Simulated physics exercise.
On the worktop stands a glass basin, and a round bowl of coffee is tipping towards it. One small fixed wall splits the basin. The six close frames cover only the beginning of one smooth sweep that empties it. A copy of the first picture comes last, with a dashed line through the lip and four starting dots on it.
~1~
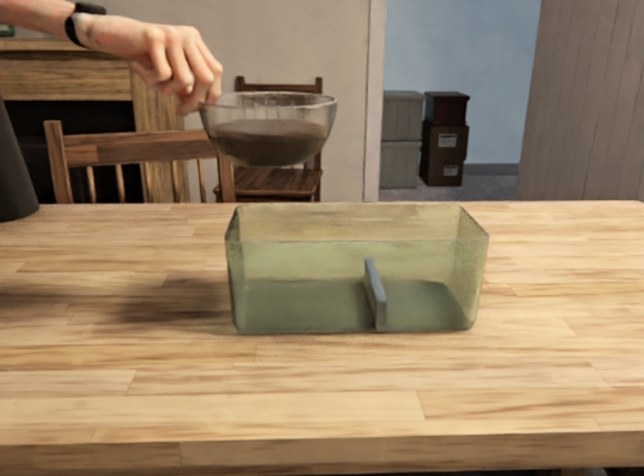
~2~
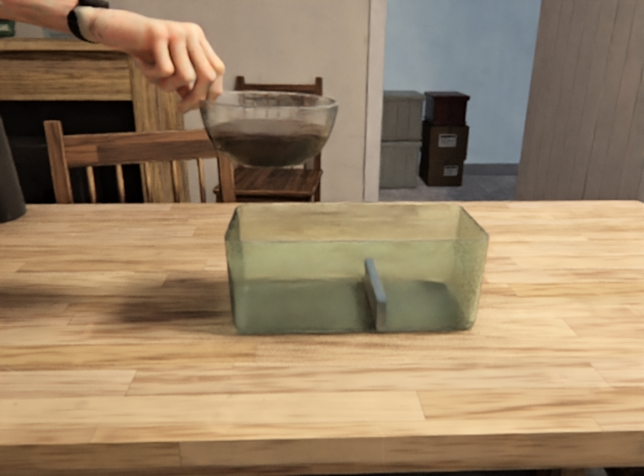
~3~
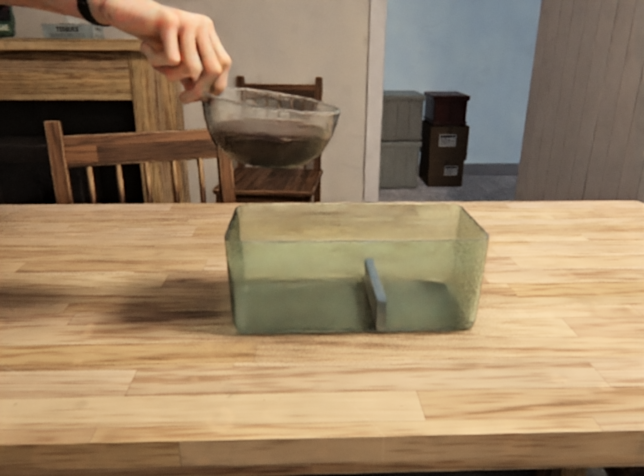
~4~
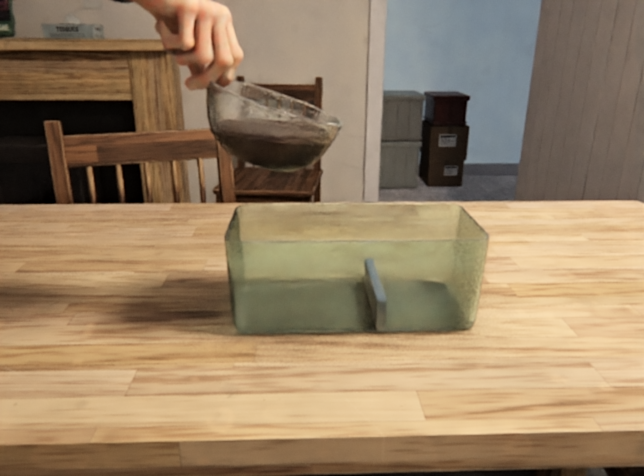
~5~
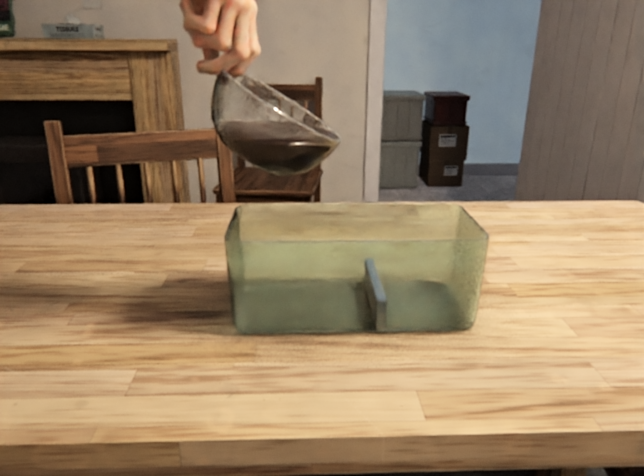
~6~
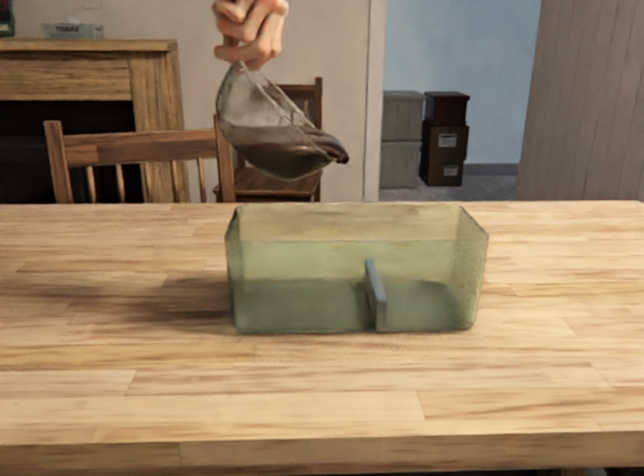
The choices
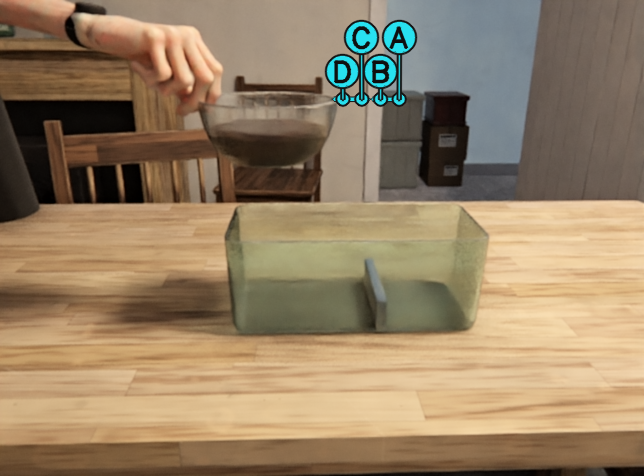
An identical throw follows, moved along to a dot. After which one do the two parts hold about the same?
Use spot C.
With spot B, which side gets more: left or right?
More ends on the right.
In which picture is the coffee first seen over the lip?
Picture 6.
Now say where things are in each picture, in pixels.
The first picture shows upright, lip at (334, 99); basin from (233, 329) to (474, 325); top of the wall at (375, 277); nothing has left yet.
The second picture shows tipped about 2°, lip at (335, 101); nothing has left yet.
The third picture shows tipped about 8°, lip at (338, 109); nothing has left yet.
The fourth picture shows tipped about 18°, lip at (340, 121); nothing has left yet.
The fifth picture shows tipped about 32°, lip at (339, 137); nothing has left yet.
The sixth picture shows tipped about 46°, lip at (334, 155); coffee is over the lip, down to (343, 159).
On the marked copy, A at (399, 99); B at (380, 99); C at (361, 99); D at (342, 99).
Choosing A, about 23 % ends left of the wall and 76 % right of it.
Choosing B, about 31 % ends left of the wall and 69 % right of it.
Choosing C, about 43 % ends left of the wall and 55 % right of it.
Choosing D, about 69 % ends left of the wall and 29 % right of it.
